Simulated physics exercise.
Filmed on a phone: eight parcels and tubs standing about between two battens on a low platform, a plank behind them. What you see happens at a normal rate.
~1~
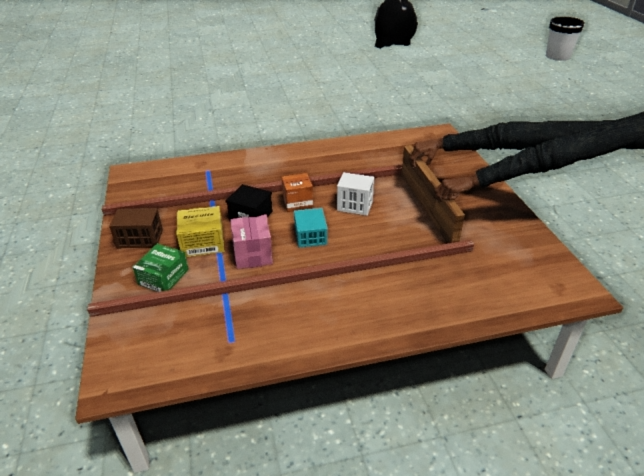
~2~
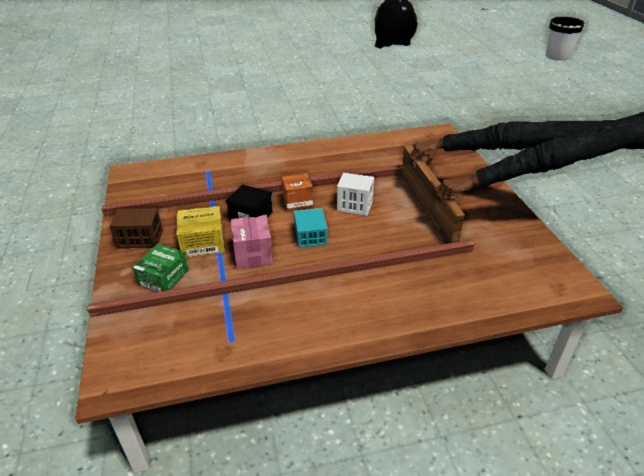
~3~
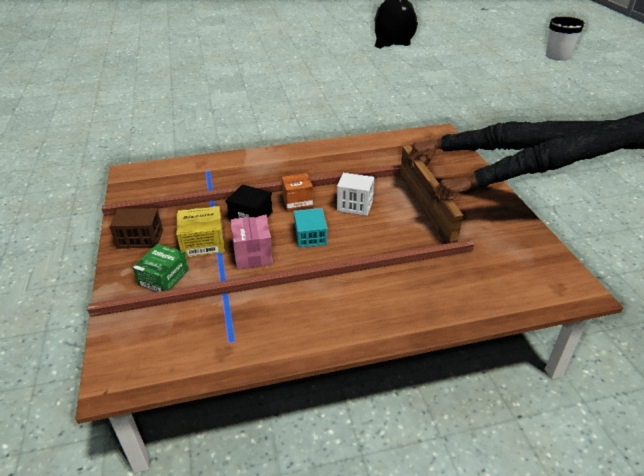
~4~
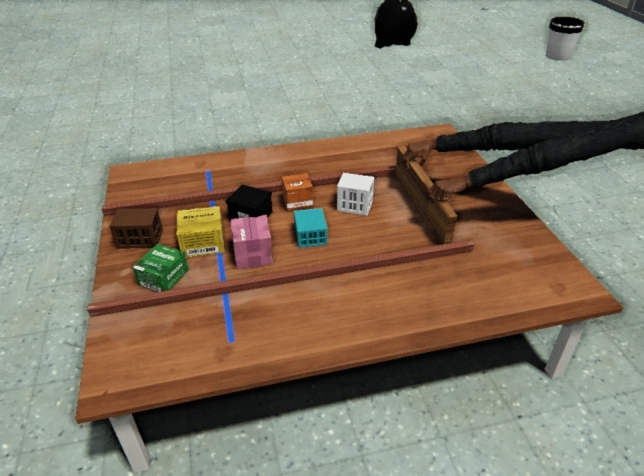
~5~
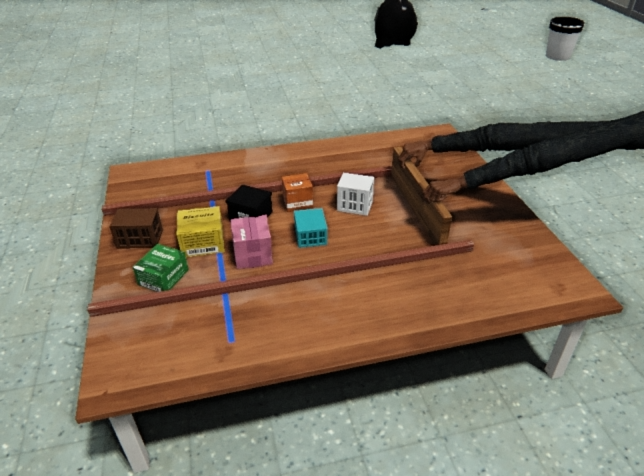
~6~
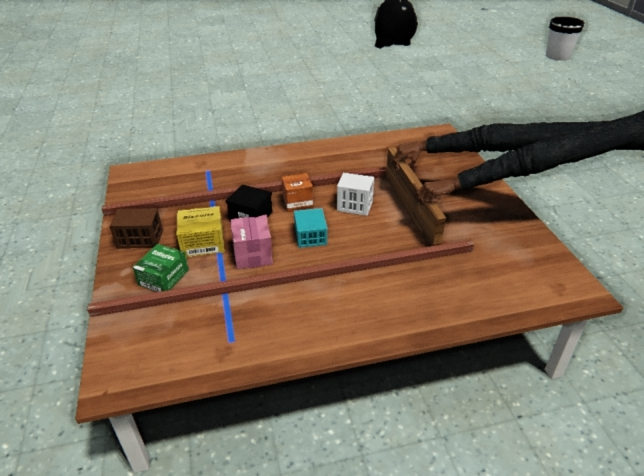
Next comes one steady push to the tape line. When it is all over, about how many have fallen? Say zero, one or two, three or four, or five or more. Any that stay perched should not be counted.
Watching this, the number dropping off is nil.
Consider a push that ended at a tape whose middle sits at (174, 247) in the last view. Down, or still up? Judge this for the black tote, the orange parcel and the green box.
Lab note: Black tote is safe; orange parcel is safe; green box comes off.
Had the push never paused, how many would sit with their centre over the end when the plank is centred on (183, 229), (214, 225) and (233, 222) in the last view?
It would be 1, 0 and 0.
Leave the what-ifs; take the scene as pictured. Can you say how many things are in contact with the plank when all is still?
It's 3 of them.
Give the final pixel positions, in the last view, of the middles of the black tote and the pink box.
Near (169, 214) and (169, 263).
Soon after, none off yet; brown crate at rest near (137, 228); green box at rest near (161, 269); yellow box at rest near (201, 232).
At rest, the number that fall off is zero.
